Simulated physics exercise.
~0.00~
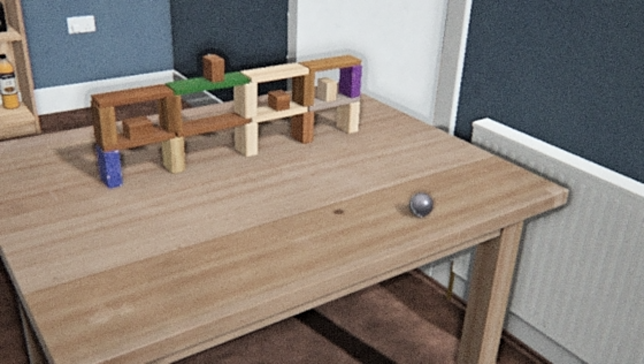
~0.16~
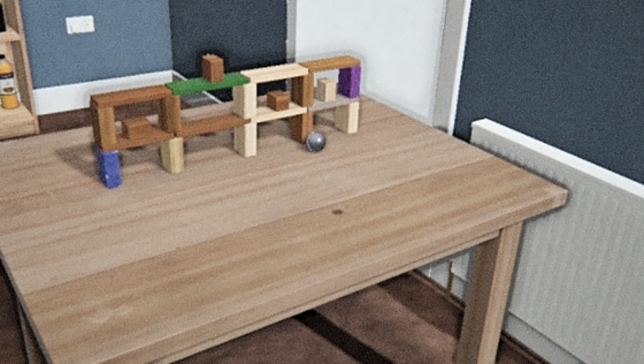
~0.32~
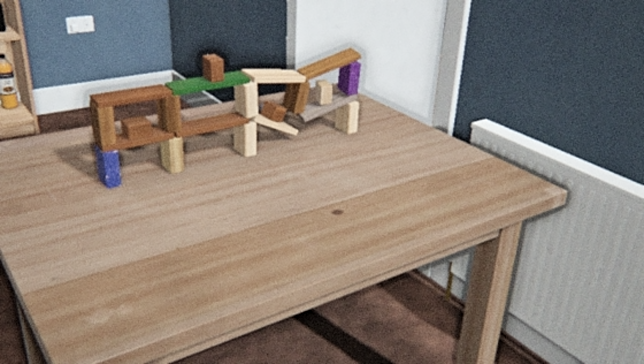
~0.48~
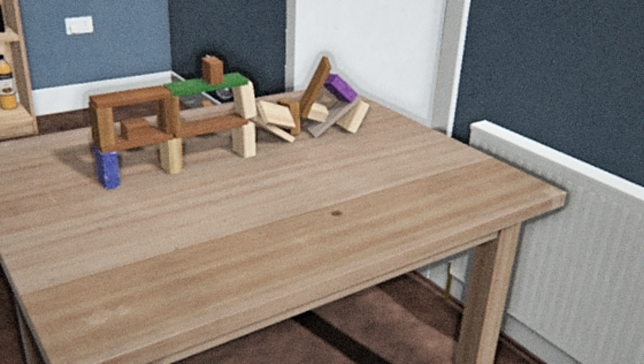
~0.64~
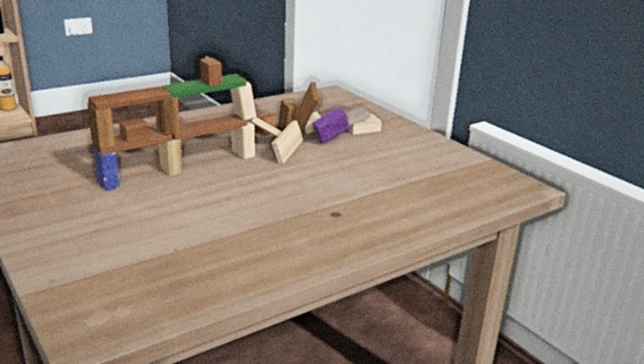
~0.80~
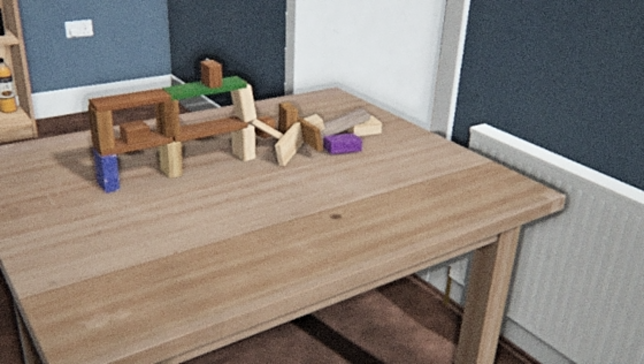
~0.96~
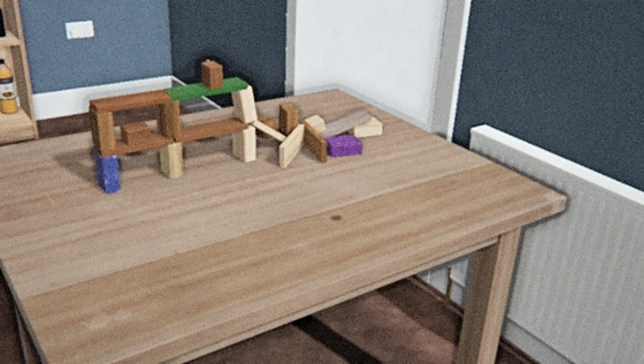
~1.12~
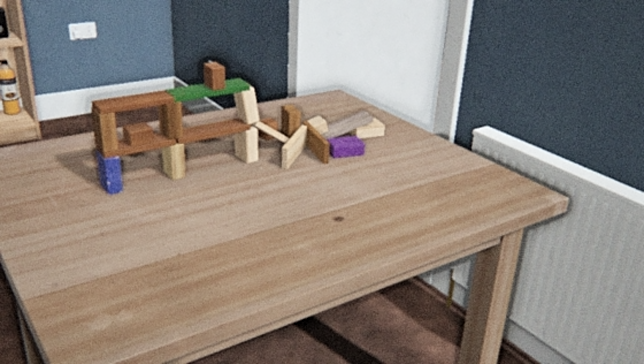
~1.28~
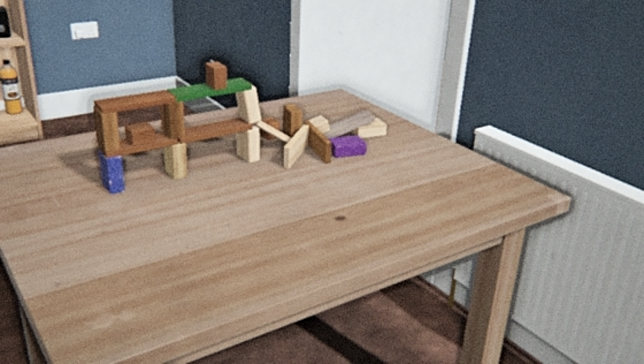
A steel ball rolls into the block structure, collapsing its right side while the left stands.
